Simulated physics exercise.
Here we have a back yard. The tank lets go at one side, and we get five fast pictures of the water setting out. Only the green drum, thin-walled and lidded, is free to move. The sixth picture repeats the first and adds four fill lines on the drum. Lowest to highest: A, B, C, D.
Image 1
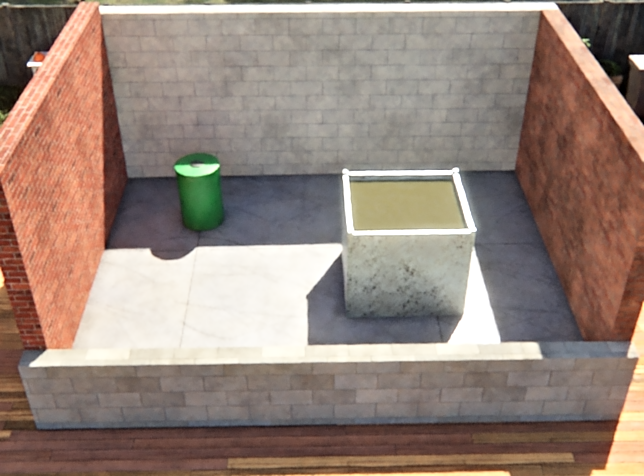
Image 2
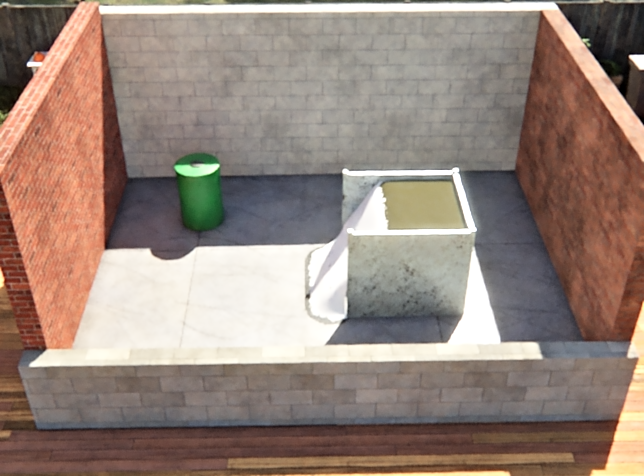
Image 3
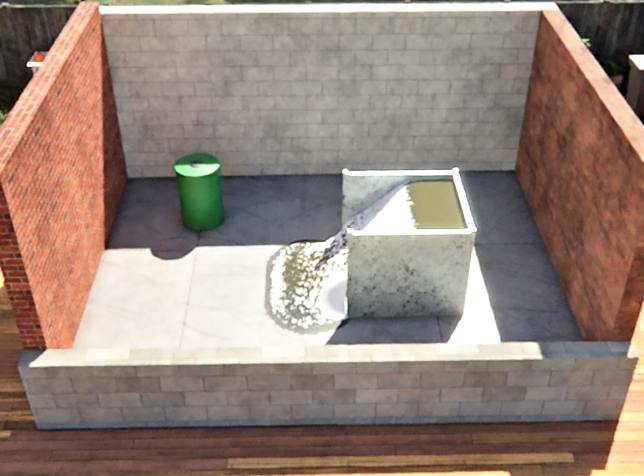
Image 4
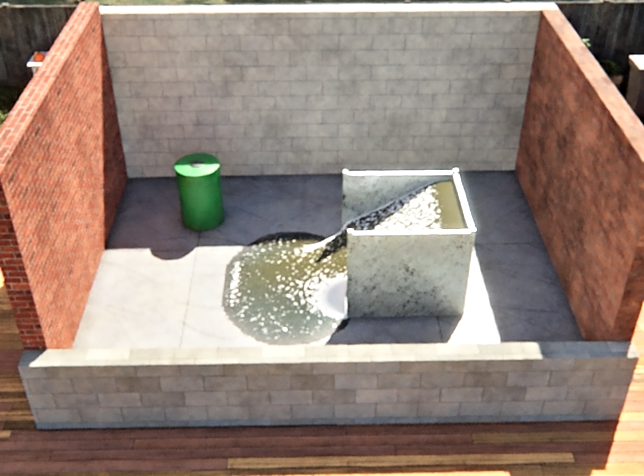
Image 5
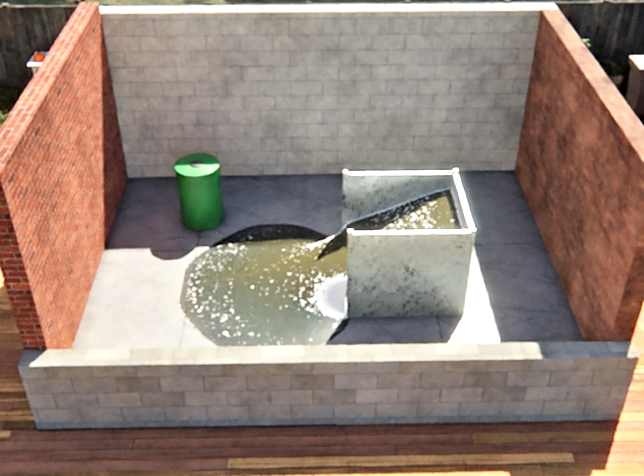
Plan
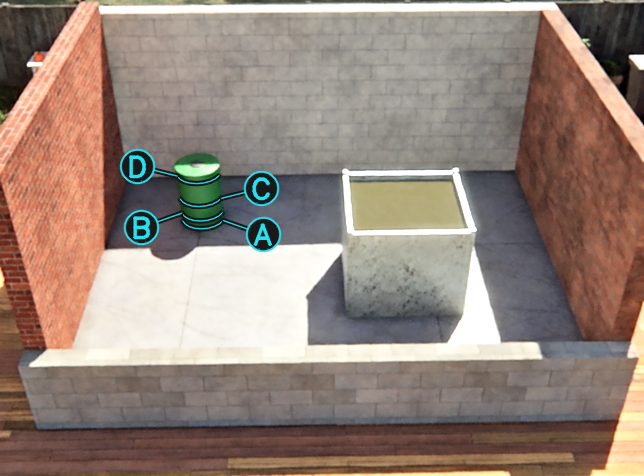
In the video, murky water pours from the left side of a square concrete tank in a walled yard and spreads leftward across the paved ground toward a green drum, which stays still.
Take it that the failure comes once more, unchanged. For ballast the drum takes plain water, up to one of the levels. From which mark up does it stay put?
That is mark C.
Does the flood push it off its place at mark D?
No, that is safe.
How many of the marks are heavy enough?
Two of the four.
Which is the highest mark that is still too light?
B.
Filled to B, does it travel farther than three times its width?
No, it does not.
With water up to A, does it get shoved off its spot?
Yes, it does.
On the marked copy, A at (201, 228); B at (200, 220); C at (199, 206); D at (196, 183); from the bottom up A, B, C, D.
For mark A, it is pushed about 6 times its own width away.
For mark B, it is pushed about its own width away.
For mark C, it does not move.
For mark D, it does not move.
